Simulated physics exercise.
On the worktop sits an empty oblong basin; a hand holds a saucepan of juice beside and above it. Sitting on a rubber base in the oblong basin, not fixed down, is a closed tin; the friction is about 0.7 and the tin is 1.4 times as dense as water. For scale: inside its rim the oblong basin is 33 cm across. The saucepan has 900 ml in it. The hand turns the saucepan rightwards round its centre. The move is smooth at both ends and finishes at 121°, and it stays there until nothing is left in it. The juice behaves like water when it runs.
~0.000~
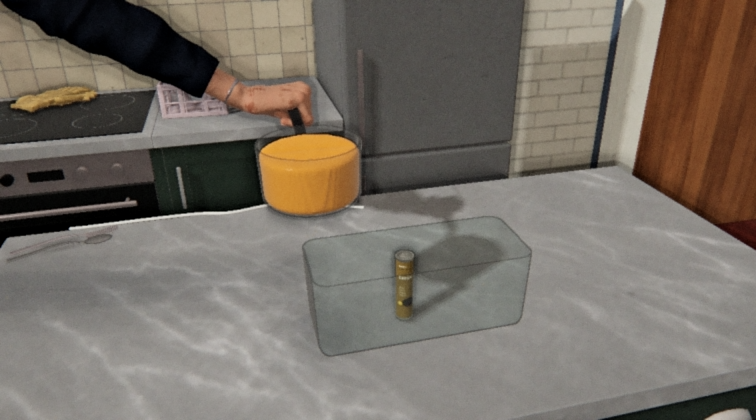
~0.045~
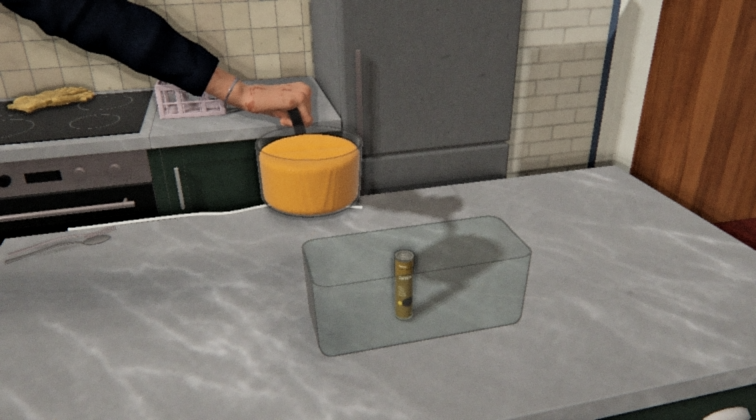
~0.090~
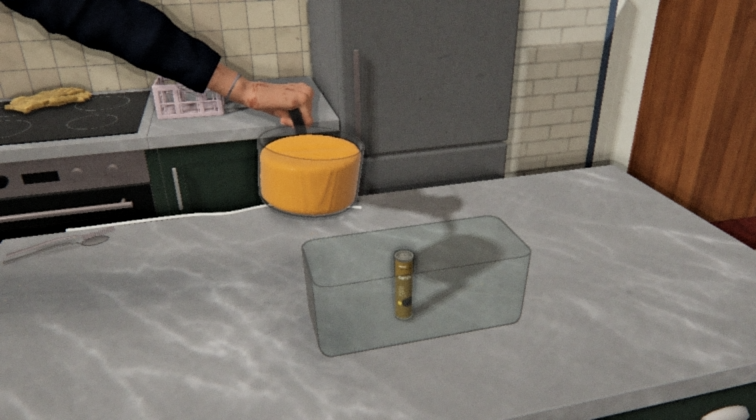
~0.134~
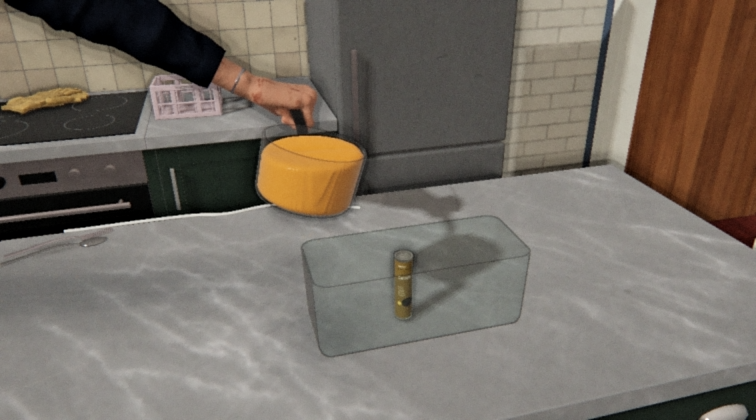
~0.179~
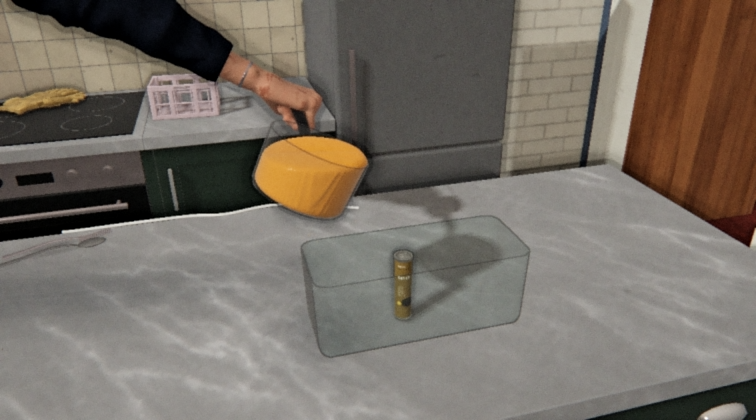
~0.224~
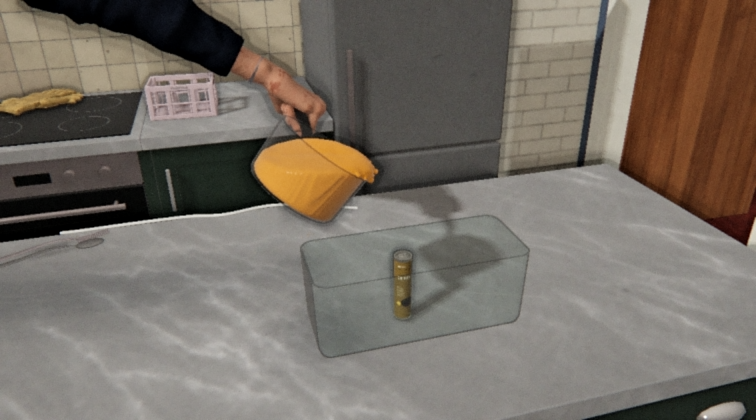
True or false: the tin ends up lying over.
True.
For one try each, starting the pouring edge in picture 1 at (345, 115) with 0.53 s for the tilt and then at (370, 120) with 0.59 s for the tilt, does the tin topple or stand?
Trial 1 - tin tips; trial 2 - tin tips.
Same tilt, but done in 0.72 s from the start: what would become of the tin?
Then the tin tumbles.
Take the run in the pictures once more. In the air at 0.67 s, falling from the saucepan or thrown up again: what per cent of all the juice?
Close to 4 per cent.
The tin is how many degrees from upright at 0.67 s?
About 5°.
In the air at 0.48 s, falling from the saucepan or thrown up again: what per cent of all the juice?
It comes to roughly 40 per cent.
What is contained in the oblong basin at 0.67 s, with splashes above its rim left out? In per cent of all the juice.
About 94 per cent.
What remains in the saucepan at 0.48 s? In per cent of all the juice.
Still held: Roughly 18 % of the total.
By 0.48 s the tilt is 113° and 18 per cent is still to pour; the tin stands where it began.
By 0.67 s the tilt is 121° and 1 per cent is still to pour; the tin leans 7°.
By 0.87 s the tilt is 121° and 0 per cent is still to pour; the tin lies on its side.
By 1.08 s the tilt is 121° and 0 per cent is still to pour; the tin lies on its side.
At rest the tin lies on its side.
